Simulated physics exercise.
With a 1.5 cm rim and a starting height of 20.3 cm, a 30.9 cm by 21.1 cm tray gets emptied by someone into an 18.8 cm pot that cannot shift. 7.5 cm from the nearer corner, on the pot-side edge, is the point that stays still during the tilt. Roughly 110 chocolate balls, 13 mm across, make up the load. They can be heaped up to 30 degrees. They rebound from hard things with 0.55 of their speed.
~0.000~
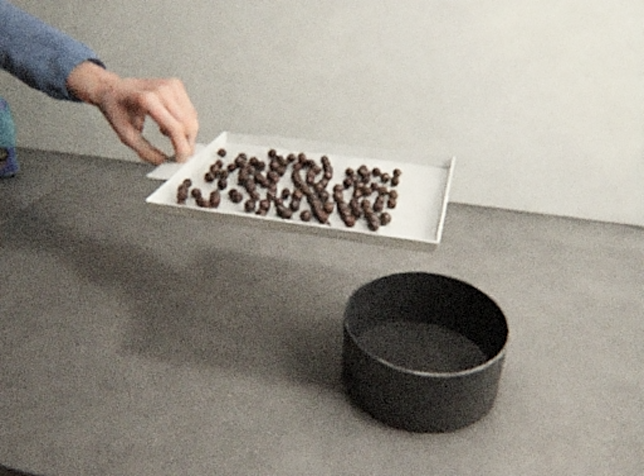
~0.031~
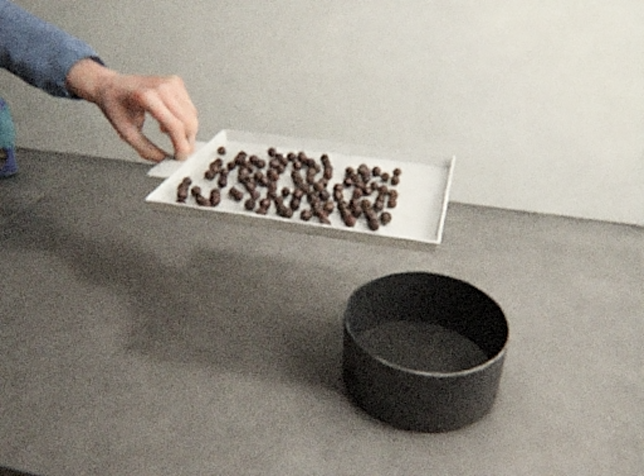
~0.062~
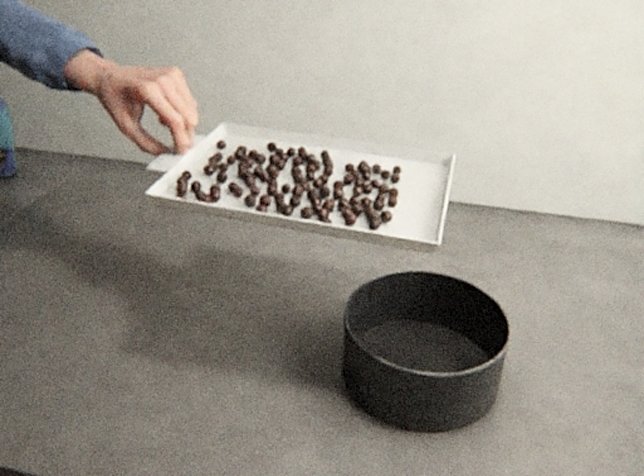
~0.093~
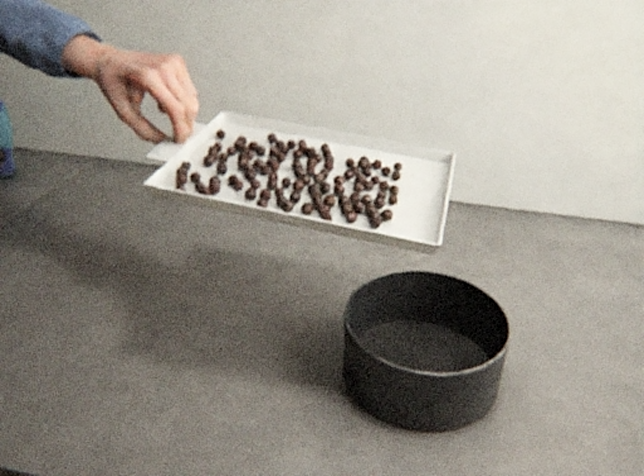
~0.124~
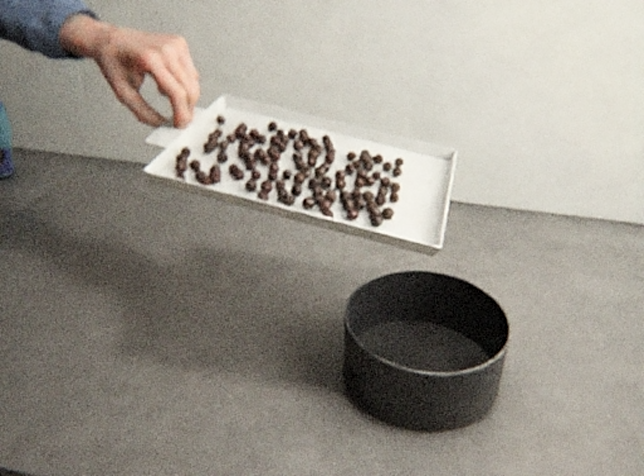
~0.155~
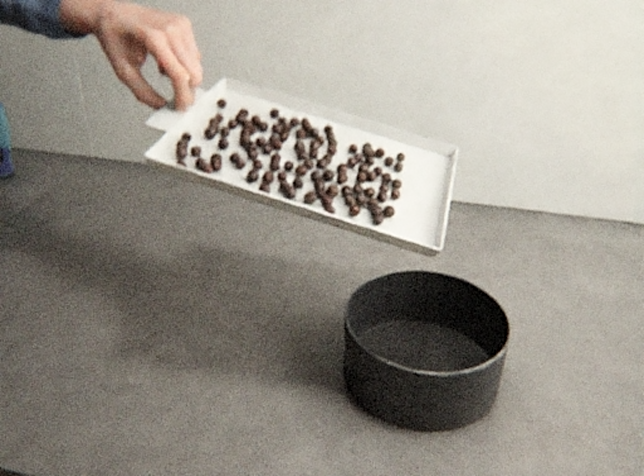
A hand raising the left end of a white tray of chocolate balls, tilting it rightward above a black pot.
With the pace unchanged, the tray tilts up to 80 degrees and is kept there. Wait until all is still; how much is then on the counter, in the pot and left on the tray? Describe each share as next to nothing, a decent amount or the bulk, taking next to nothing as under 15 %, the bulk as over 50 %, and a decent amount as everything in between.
Counter - a decent amount; pot - the bulk; tray - next to nothing.
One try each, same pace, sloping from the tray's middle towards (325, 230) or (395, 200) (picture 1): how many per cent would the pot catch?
Near 70 and 45 per cent, in that order.
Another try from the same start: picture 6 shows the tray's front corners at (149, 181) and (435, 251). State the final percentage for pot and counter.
Pot 85; counter 15.
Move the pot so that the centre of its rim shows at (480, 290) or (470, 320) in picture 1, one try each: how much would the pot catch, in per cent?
In order, about 30 and about 95 per cent.
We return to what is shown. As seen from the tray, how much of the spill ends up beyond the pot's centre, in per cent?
That works out to about 100 percent.
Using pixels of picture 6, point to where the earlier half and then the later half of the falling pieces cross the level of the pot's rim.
Earlier half at about (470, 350), later half at about (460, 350) in pixels.
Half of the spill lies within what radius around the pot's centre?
Distance: Around 34 cm.
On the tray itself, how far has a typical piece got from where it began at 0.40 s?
Displacement on the tray: About 5 cm.
After 0.40 s, tilt 48 degrees; the tray holds 100 %, the pot 0 %.
Then, at 0.56 s, tilt 70 degrees; the tray holds 90 %, the pot 0 %.
Then, at 0.84 s, tilt 80 degrees; the tray holds 5 %, the pot 60 %.
In the end, at 1.8 s, counter 25 %, pot 75 %, tray 0 %.
